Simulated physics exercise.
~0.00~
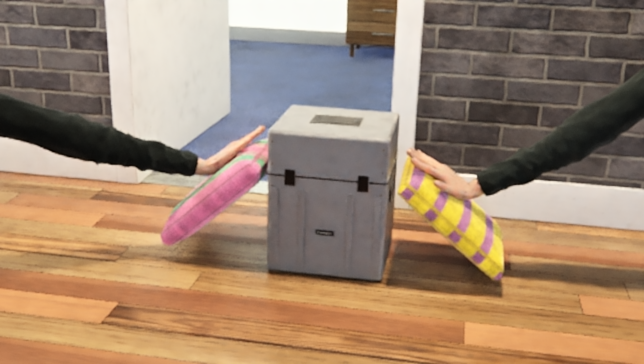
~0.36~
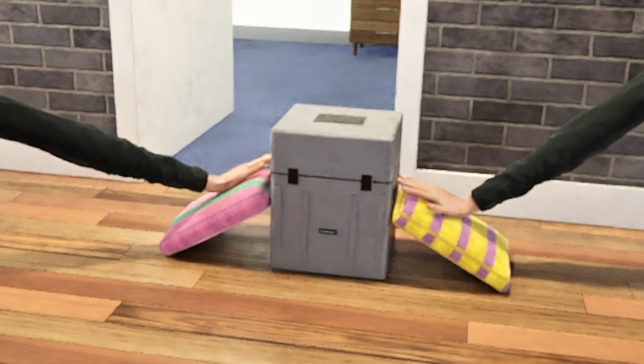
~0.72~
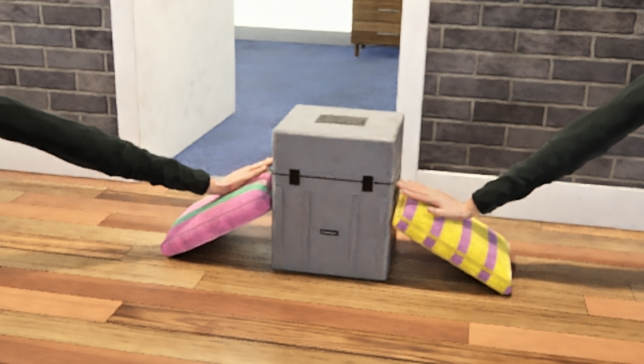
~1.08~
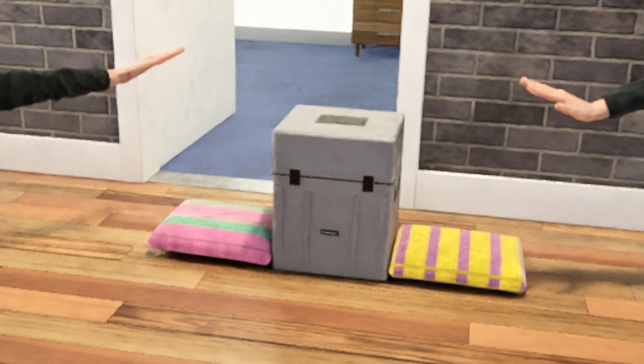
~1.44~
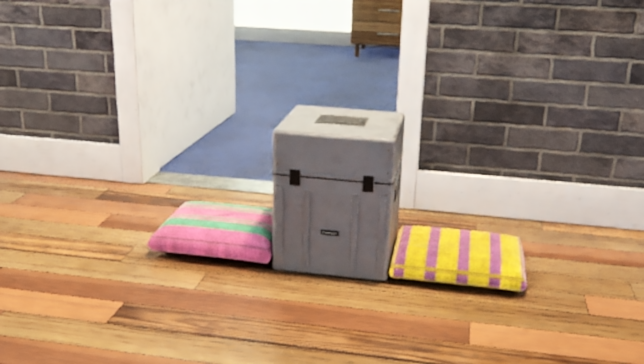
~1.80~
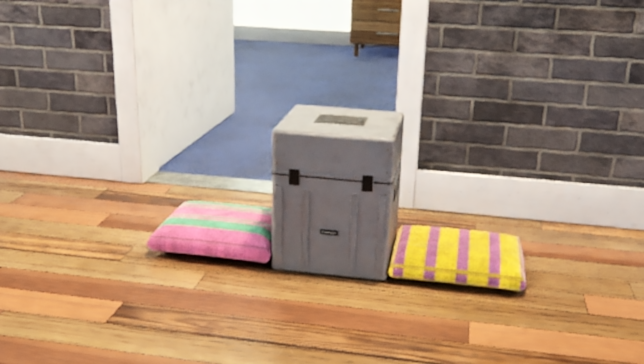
At first, two hands in dark sleeves hold a striped pink cushion and a striped yellow pillow slanted against the left and right sides of a grey chest on a wooden floor, in front of an open doorway. The hands shift slightly as both lower a little, then stay in place with the leans still steep. Next, the hands let go and draw back toward the edges, and the pink cushion slumps down while the yellow pillow slides flat. The hands leave the view, and the chest stays where it is. Finally, both lie flat and still on the floor beside it.
